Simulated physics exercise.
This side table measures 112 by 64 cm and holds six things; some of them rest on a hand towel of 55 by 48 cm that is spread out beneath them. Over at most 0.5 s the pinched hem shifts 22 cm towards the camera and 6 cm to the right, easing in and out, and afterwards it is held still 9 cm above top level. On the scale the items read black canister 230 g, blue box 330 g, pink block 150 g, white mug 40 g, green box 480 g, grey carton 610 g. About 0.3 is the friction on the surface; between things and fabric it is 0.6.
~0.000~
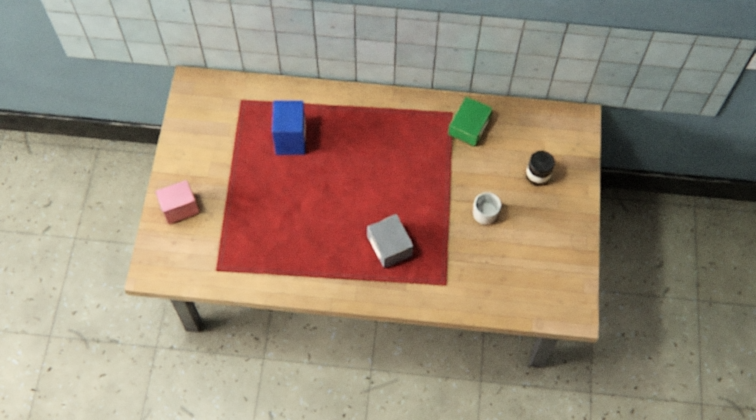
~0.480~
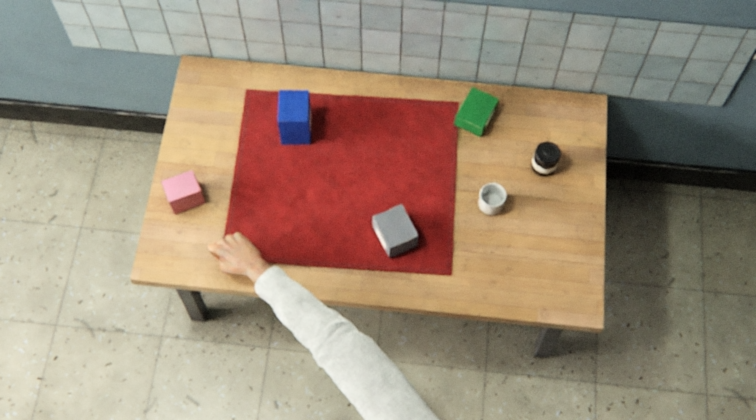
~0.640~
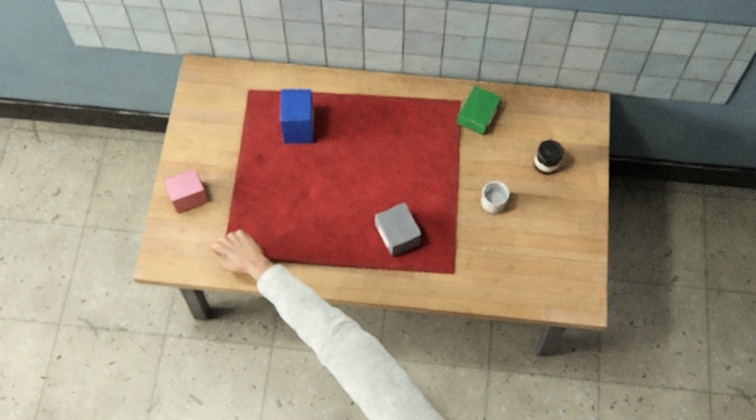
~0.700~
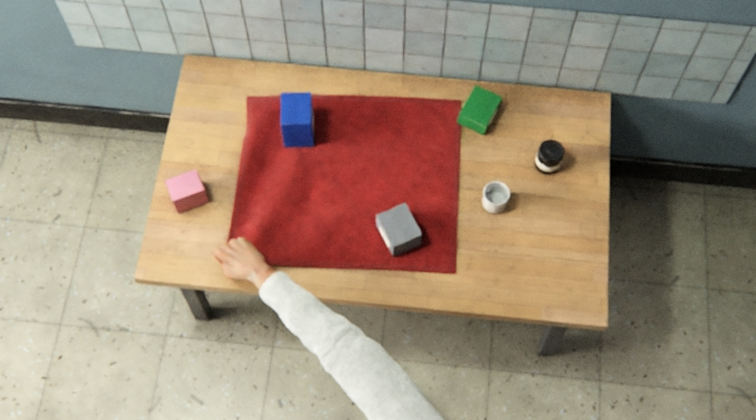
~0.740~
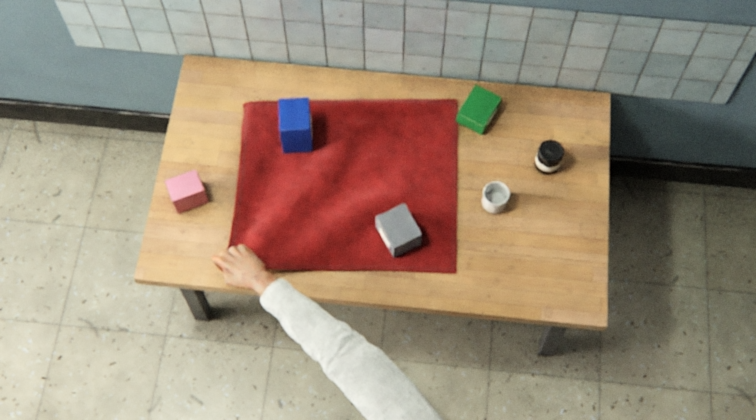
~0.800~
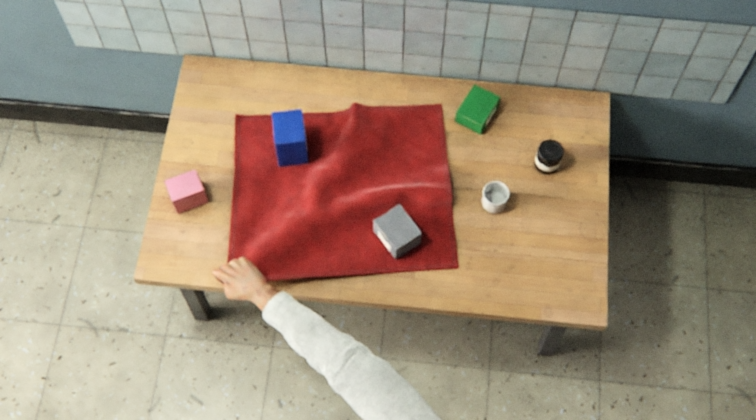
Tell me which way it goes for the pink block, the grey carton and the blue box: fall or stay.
Outcome: Pink block: Stays; grey carton: Stays; blue box: Stays.
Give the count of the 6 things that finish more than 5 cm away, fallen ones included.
Tally: 2.
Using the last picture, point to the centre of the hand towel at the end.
Around (305, 234).
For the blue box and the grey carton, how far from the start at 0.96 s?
Shift - blue box 15 cm, grey carton 4 cm.
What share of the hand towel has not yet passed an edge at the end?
Roughly 85% of it.
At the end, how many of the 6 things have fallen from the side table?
All told, 0.
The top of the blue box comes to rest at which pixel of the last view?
(254, 187).
By 0.88 s, 95 % of the hand towel is still over the top; blue box 12 cm off its start, grey carton 2 cm off its start.
By 0.96 s, 90 % of the hand towel is still over the top; blue box 17 cm off its start, grey carton 5 cm off its start.
By 1.04 s, 90 % of the hand towel is still over the top; blue box 21 cm off its start at (261, 177), grey carton 7 cm off its start at (374, 242).
By 1.12 s, 85 % of the hand towel is still over the top; blue box 24 cm off its start, grey carton 10 cm off its start, pink block 1 cm off its start.
By 2.72 s, 85 % of the hand towel is still over the top; blue box 24 cm off its start at (254, 187), grey carton 10 cm off its start at (367, 251), pink block 1 cm off its start at (179, 187).
